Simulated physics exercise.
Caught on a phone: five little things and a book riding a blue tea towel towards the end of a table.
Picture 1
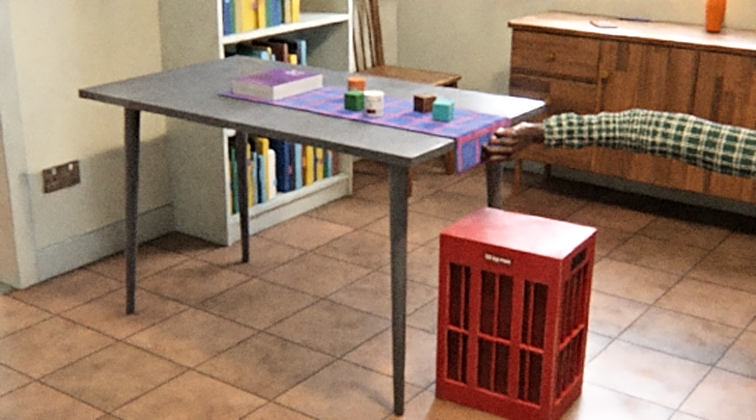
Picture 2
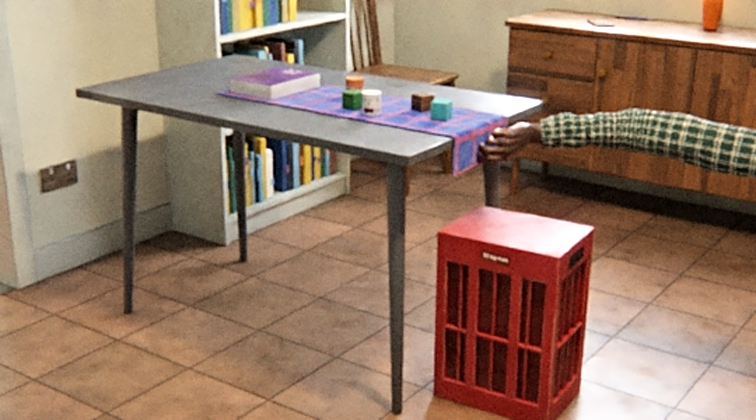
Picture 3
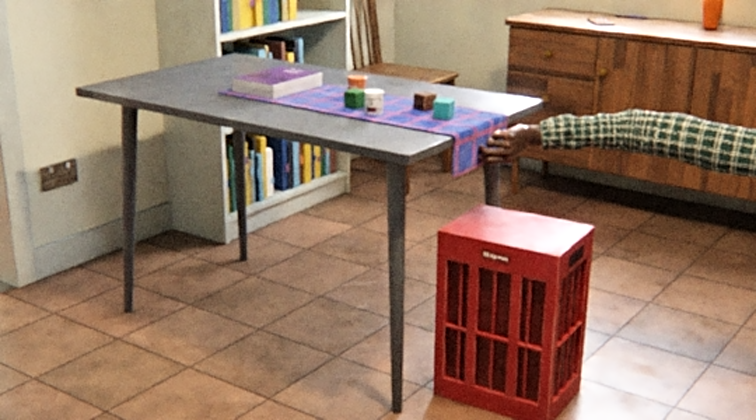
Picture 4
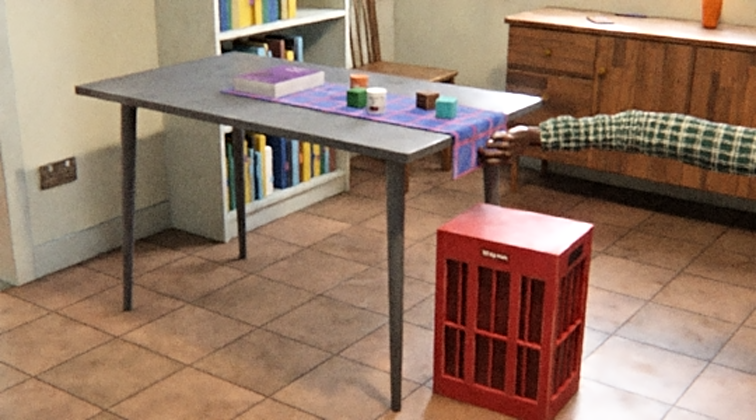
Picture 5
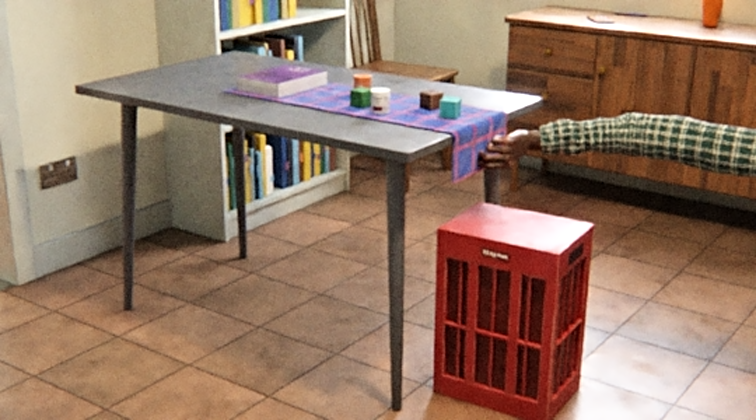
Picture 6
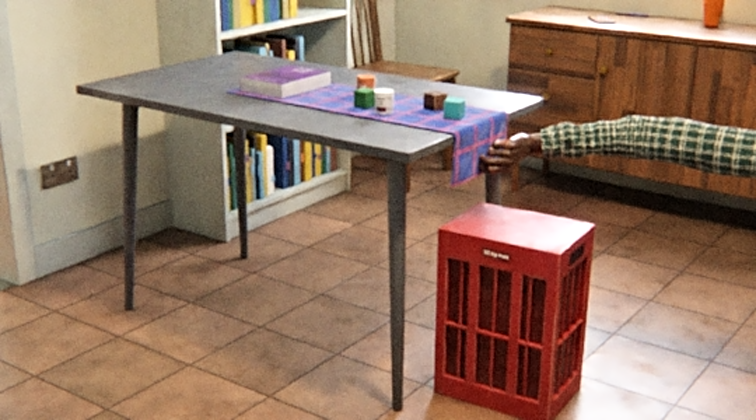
A hand in a checked sleeve slowly pulling a blue patterned cloth rightward, carrying small coloured objects and a book along a grey table.
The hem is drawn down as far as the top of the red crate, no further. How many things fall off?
Over the edge go one.
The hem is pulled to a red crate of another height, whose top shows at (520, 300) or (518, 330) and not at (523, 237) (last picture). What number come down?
Over the edge go 3 and 4.
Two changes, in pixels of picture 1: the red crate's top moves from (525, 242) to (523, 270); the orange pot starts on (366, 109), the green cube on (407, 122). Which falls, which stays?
The orange pot does not fall; the green cube comes down.
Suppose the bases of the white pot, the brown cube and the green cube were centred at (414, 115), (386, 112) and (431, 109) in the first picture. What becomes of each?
The white pot stays on; the brown cube survives; the green cube does not fall.
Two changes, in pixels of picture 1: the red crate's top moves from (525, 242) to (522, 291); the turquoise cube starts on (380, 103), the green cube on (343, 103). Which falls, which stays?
The turquoise cube does not fall, the green cube does not fall.
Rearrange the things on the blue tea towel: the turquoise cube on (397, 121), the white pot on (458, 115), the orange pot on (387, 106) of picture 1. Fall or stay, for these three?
The turquoise cube keeps its place on top, the white pot tumbles off, the orange pot holds on.
Early on, hem near (481, 193); all still up.
Midway, hem on the crate; turquoise cube gone.
Finally, hem on the crate; turquoise cube gone. The table loses one.
